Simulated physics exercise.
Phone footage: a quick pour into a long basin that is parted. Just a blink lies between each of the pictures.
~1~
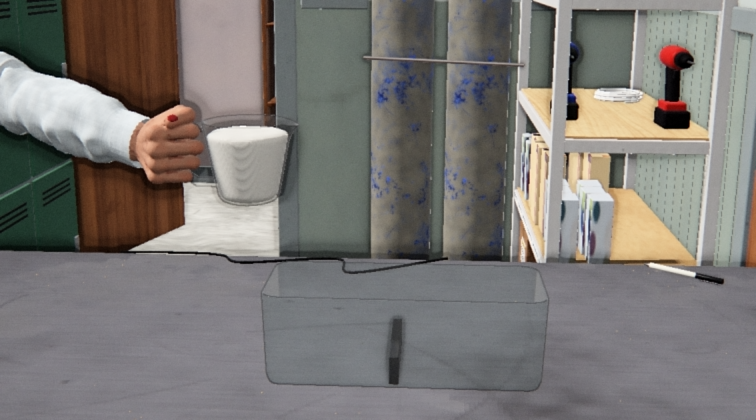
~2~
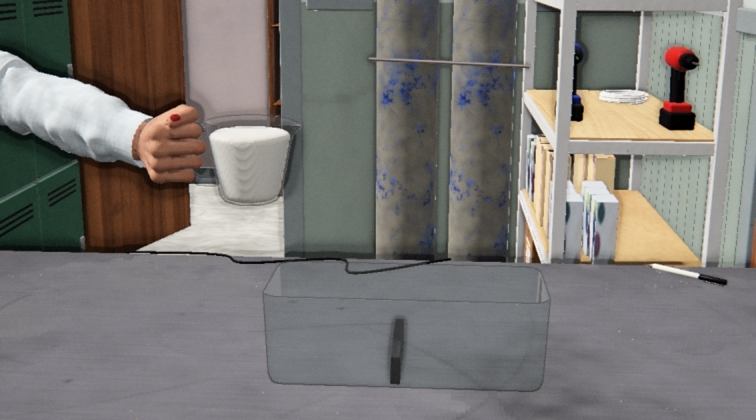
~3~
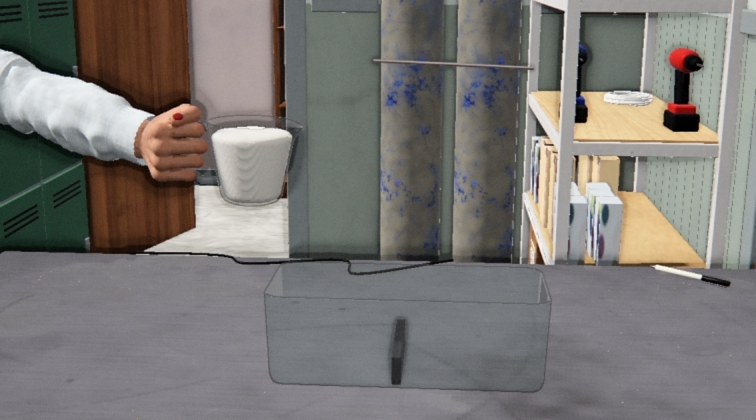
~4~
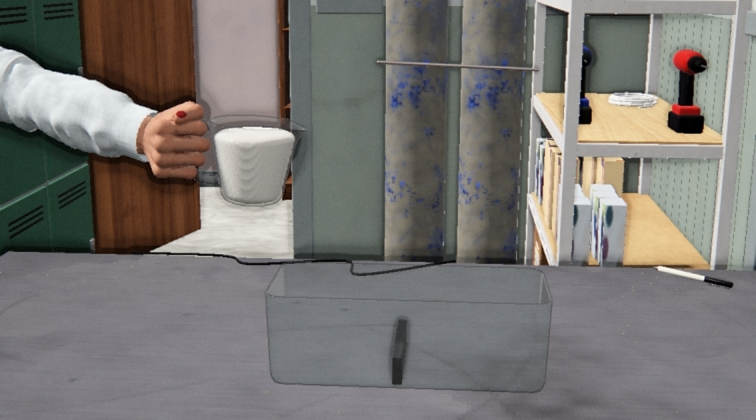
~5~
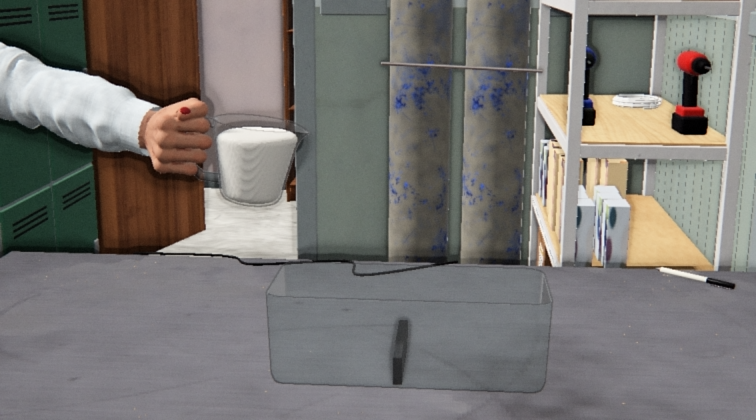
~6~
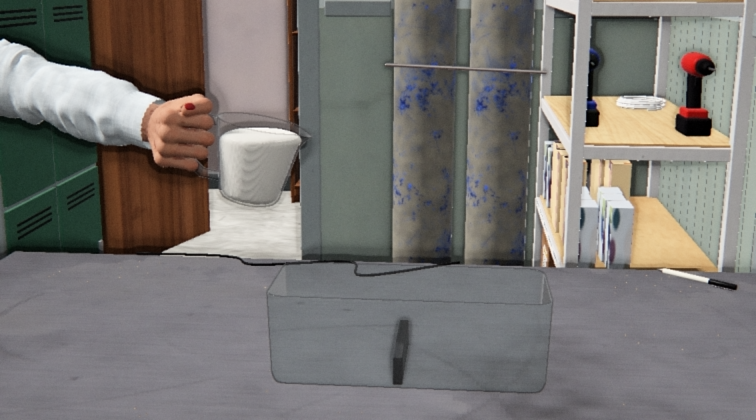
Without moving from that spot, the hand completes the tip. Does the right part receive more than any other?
The winner is the left compartment.
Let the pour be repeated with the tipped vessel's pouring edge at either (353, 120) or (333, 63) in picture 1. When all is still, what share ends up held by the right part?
First about 70, then 60 per cent.
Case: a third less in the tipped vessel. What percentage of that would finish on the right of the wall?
Near 5 in a hundred.
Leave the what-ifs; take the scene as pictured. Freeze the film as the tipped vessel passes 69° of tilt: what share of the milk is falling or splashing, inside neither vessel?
Estimate: Some 25 per cent.
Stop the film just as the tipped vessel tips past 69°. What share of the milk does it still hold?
Near 65 in a hundred still remains.
A moment on, the tilt is 69° and 65 per cent is still to pour, 10 is left of the wall and 0 right of it.
Next, the tilt is 106° and 7 per cent is still to pour, 74 is left of the wall and 3 right of it.
Then the tilt is 112° and 0 per cent is still to pour, 92 is left of the wall and 6 right of it.
Later the tilt is 112° and 0 per cent is still to pour, 92 is left of the wall and 6 right of it.
In the end 92 per cent lies left of the wall, 6 right of it and 2 outside.
